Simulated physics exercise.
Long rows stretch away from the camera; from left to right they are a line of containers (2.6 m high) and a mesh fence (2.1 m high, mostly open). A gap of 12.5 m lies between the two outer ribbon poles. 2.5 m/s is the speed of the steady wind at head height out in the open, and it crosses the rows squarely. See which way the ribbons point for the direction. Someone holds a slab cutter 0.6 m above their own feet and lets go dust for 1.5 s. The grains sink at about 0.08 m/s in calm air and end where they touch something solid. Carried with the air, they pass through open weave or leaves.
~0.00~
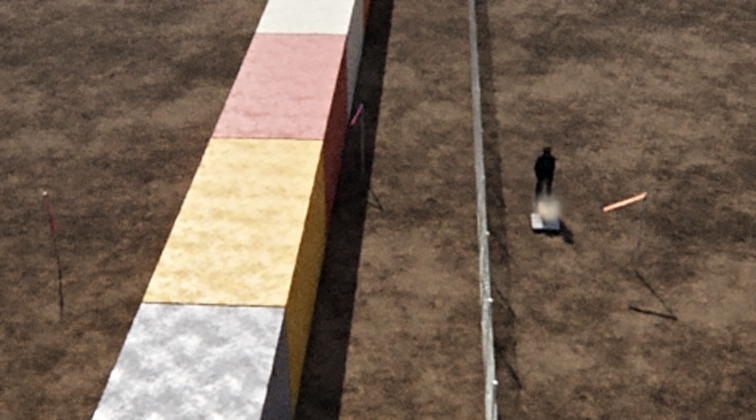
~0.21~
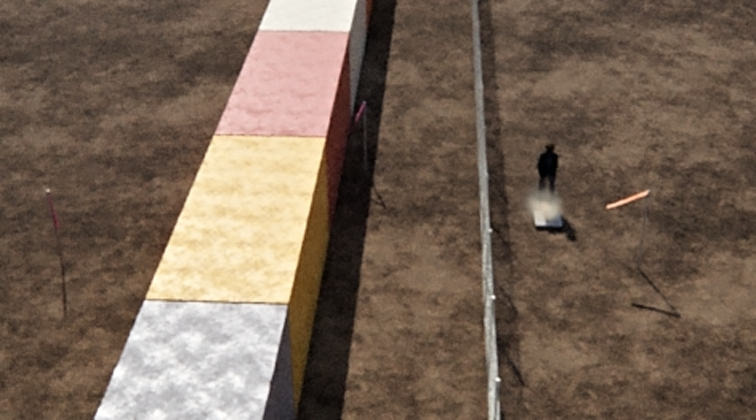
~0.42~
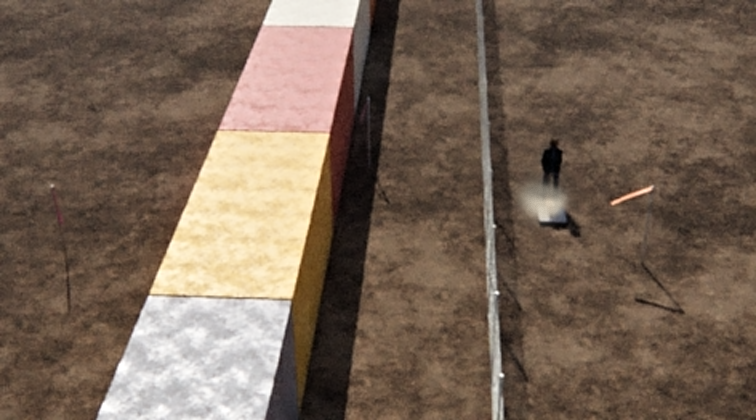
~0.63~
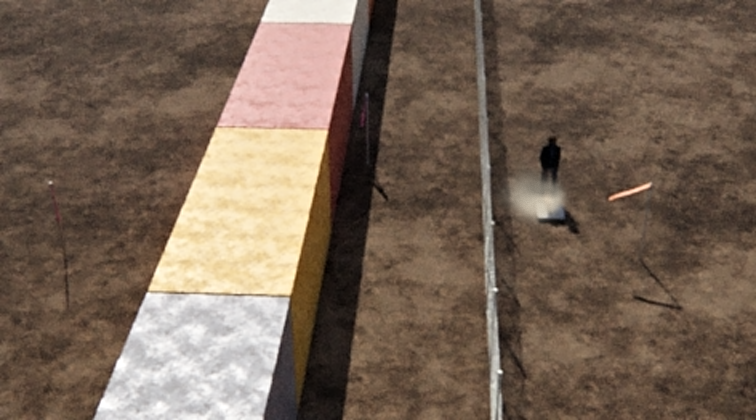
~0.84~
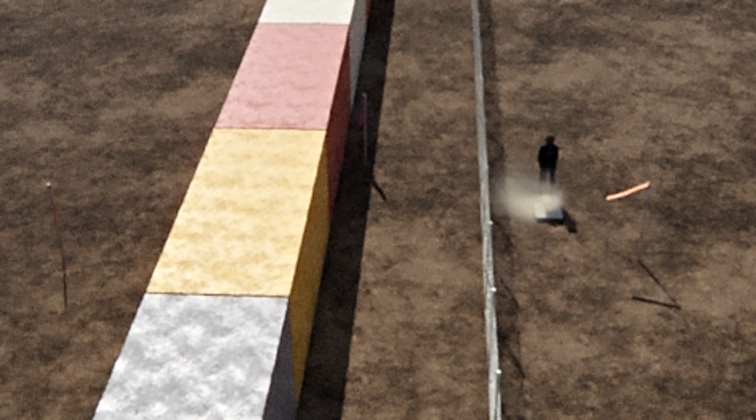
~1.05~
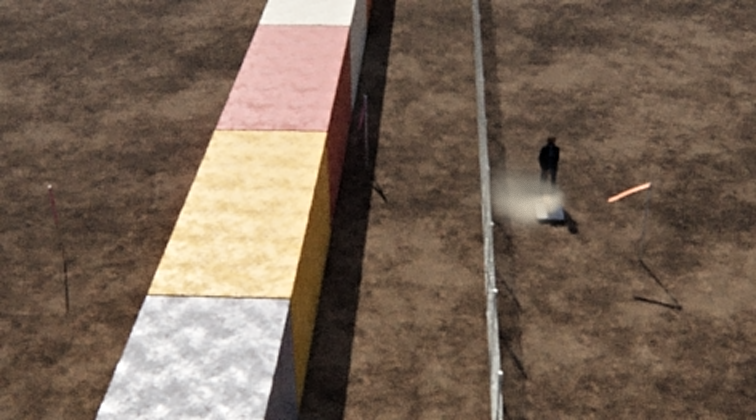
On bare brown ground beyond coloured containers and a mesh fence, a standing dark figure releases pale dust that spreads slowly left.
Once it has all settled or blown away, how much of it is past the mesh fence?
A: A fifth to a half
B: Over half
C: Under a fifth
B.
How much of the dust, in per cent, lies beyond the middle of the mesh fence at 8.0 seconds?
I'd say around 85 percent of it is past the middle.
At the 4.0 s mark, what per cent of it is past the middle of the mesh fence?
I'd put it close to 80 per cent.
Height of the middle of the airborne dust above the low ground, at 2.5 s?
Middle height: Approx. 0.6 m.
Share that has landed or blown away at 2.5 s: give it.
4 per cent.
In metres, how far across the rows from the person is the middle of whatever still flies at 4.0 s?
Estimate: Some 2.5 m.
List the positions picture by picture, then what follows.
In the first picture, the left ribbon ends at (55, 231), hanging almost straight, the dust in the air spans x = 540 to 555 around y = 205 and it comes from (546, 217).
In the second picture, the right ribbon ends at (607, 207), leaning 65 degrees to the left and the dust in the air spans x = 535 to 555 around y = 205.
In the third picture, the dust in the air spans x = 525 to 555 around y = 200 and the top of the mesh fence crosses (489, 140).
In the fourth picture, the left ribbon ends at (59, 220), hanging almost straight and the dust in the air spans x = 515 to 555 around y = 200.
In the fifth picture, the right ribbon ends at (607, 198), leaning 65 degrees to the left and the dust in the air spans x = 505 to 550 around y = 195.
In the sixth picture, the inner ribbon ends at (359, 129), hanging almost straight, the dust in the air spans x = 495 to 550 around y = 200 and the top of the line of containers crosses (276, 114).
After 2.5 s, 96 % is in the air or yet to come; 44 % is beyond the mesh fence; the middle of what still flies is 0.6 m above the low ground, near (487, 197).
After 4.0 s, 84 % is in the air or yet to come; 82 % is beyond the mesh fence; the middle of what still flies is 0.8 m above the low ground, near (435, 188).
After 8.0 s, 66 % is in the air or yet to come; 87 % is beyond the mesh fence; the middle of what still flies is 3.4 m above the low ground, near (239, 82).
After 20.0 s, 33 % is in the air or yet to come; 87 % is beyond the mesh fence.
After 45.0 s, 5 % is in the air or yet to come; 87 % is beyond the mesh fence.
